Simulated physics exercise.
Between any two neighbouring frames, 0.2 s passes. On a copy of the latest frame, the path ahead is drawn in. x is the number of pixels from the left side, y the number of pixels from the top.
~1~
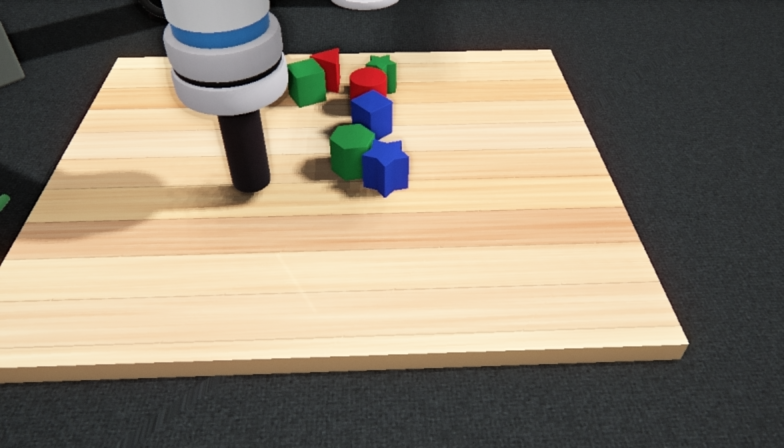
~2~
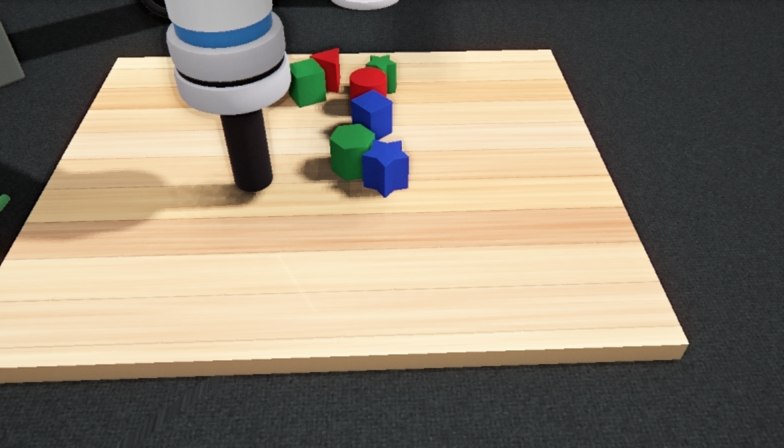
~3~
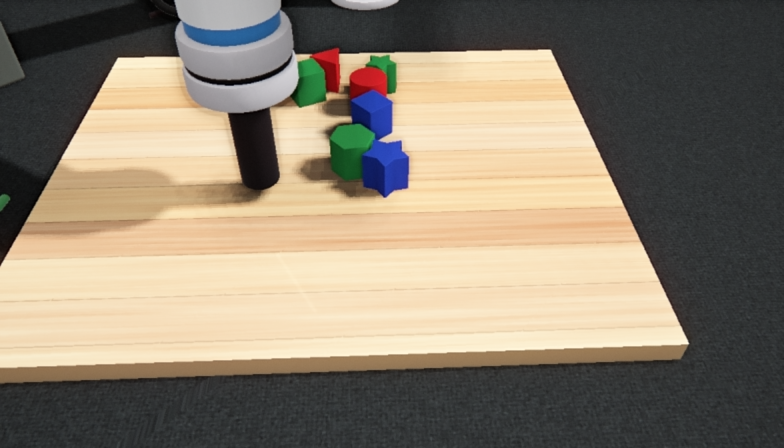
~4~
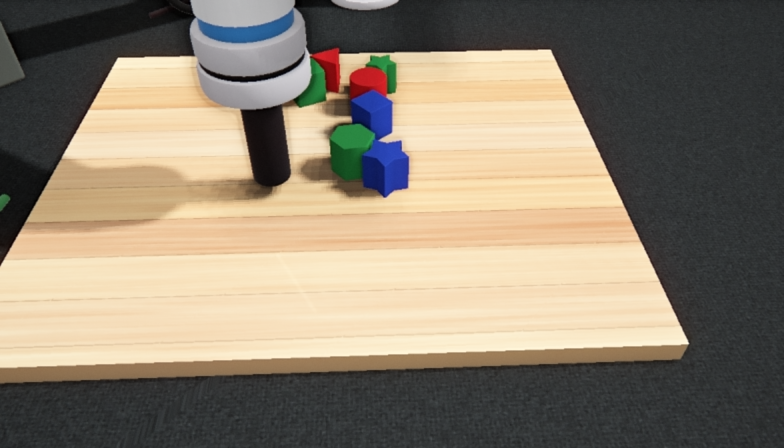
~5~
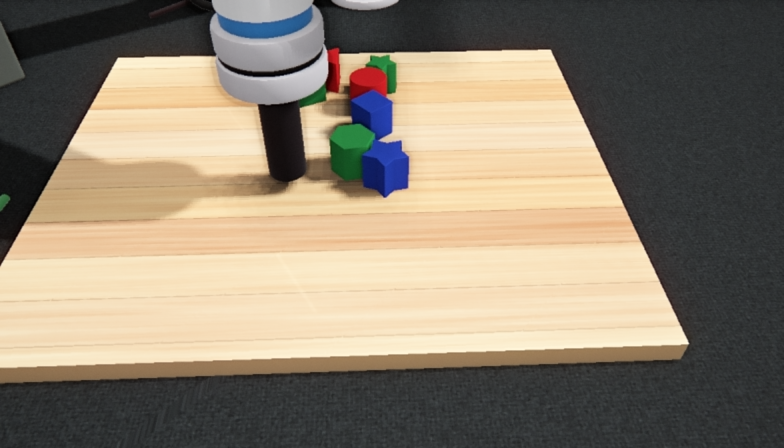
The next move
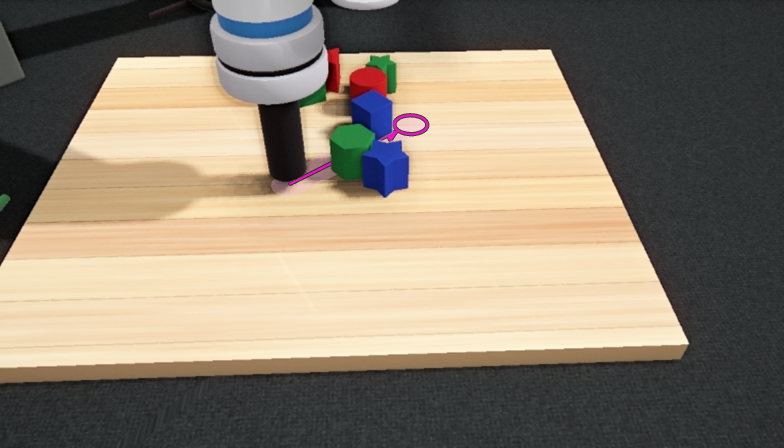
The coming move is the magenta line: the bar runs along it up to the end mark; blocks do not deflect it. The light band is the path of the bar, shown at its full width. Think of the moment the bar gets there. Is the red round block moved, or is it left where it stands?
At the end of the path, the red round block has moved off its old spot.
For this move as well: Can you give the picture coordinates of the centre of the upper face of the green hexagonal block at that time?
It is at (403, 125).
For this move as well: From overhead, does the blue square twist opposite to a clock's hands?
I believe so.
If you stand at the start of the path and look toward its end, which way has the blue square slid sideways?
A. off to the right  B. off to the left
B (off to the left)
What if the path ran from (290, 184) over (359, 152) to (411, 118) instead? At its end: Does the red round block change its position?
Yes.
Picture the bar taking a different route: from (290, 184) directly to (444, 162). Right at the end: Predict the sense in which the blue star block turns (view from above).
Spin direction: Clockwise.
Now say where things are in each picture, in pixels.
The first frame shows lower end of the bar (252, 182), tops of blocks, green hexagonal block (352, 136), red round block (368, 76), blue square (372, 101), blue star block (386, 151).
The second frame shows bar (254, 182), blocks as before.
The third frame shows bar (261, 180), blocks as before.
The fourth frame shows bar (273, 176), blocks as before.
The fifth frame shows bar (288, 172), green hexagonal block (352, 136), red round block (368, 76), blue square (372, 101), blue star block (386, 151).
The drawn path runs from (290, 184) to (411, 125).
What follows on the original path. One third of the way, bar (333, 150); green hexagonal block (372, 130), turned 20° clockwise; blue star block (392, 151), turned 25° clockwise.
Two thirds of the way, bar (374, 130); green hexagonal block (401, 125), turned 85° clockwise; red round block (367, 74); blue square (379, 93), turned 35° anticlockwise; blue star block (395, 152), turned 40° clockwise.
At the end, bar (411, 113); green hexagonal block (403, 125), turned 90° clockwise; red round block (363, 71); blue square (384, 84), turned 90° anticlockwise; blue star block (395, 152), turned 40° clockwise.
